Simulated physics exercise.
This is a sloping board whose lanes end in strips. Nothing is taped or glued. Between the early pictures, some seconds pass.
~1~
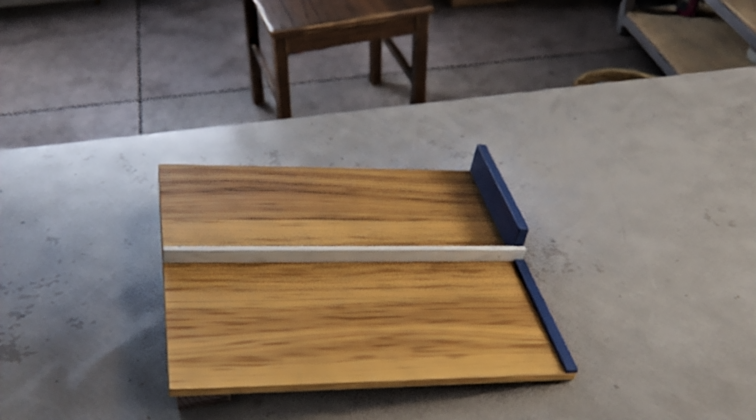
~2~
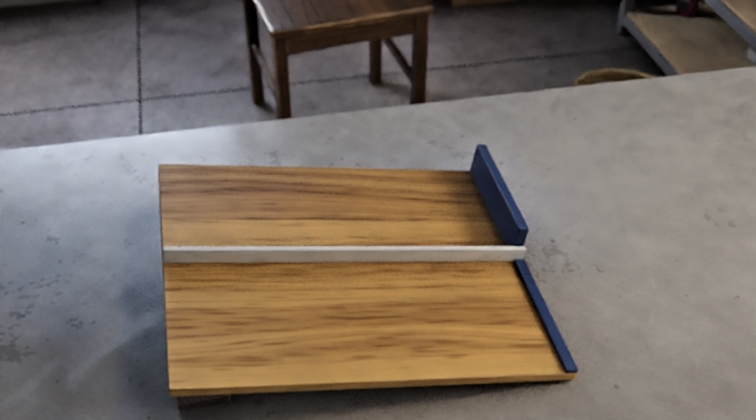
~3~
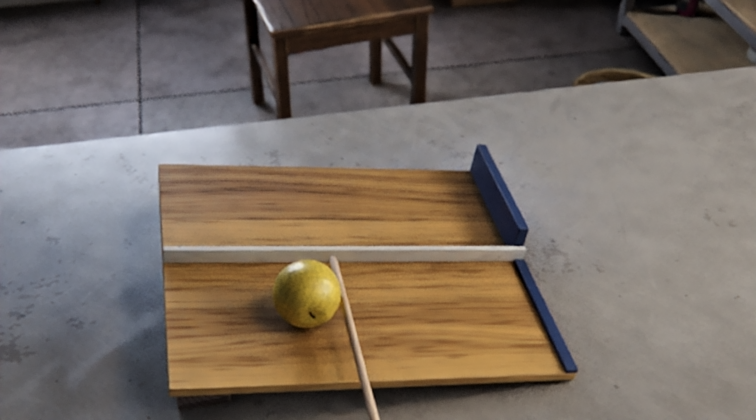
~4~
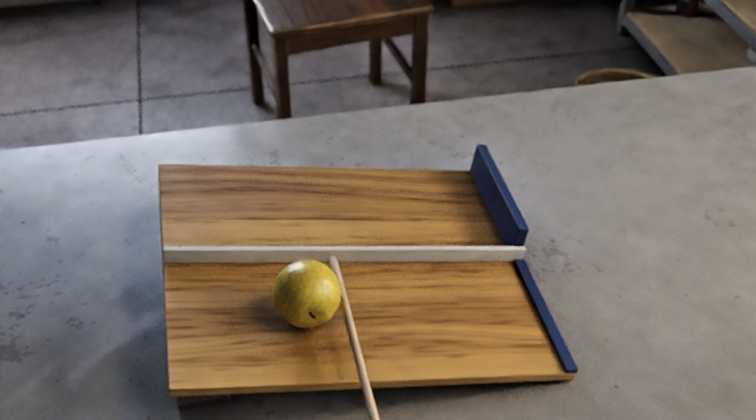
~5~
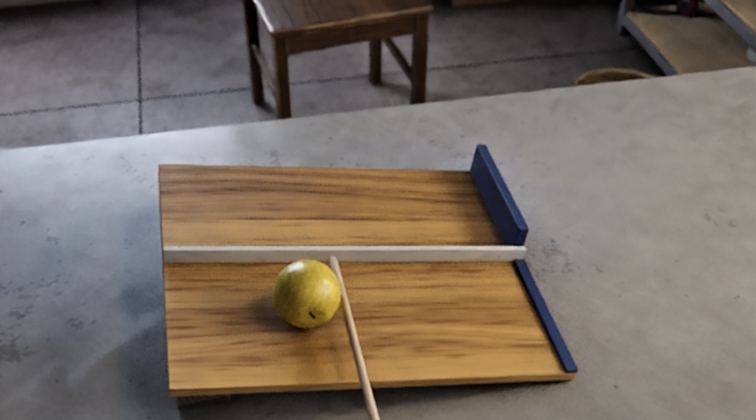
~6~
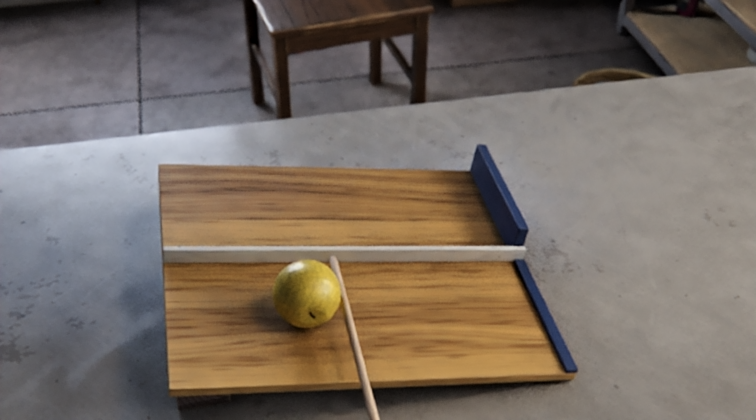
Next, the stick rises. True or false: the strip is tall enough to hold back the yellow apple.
False.
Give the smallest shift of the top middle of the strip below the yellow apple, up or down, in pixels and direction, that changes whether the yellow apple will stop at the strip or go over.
You'd need to go up by roughly 8 pixels to hit the edge.
Then, 0.76 s past the last view, yellow apple rolling on the board near (550, 286).
Finally, the yellow apple runs past the strip.
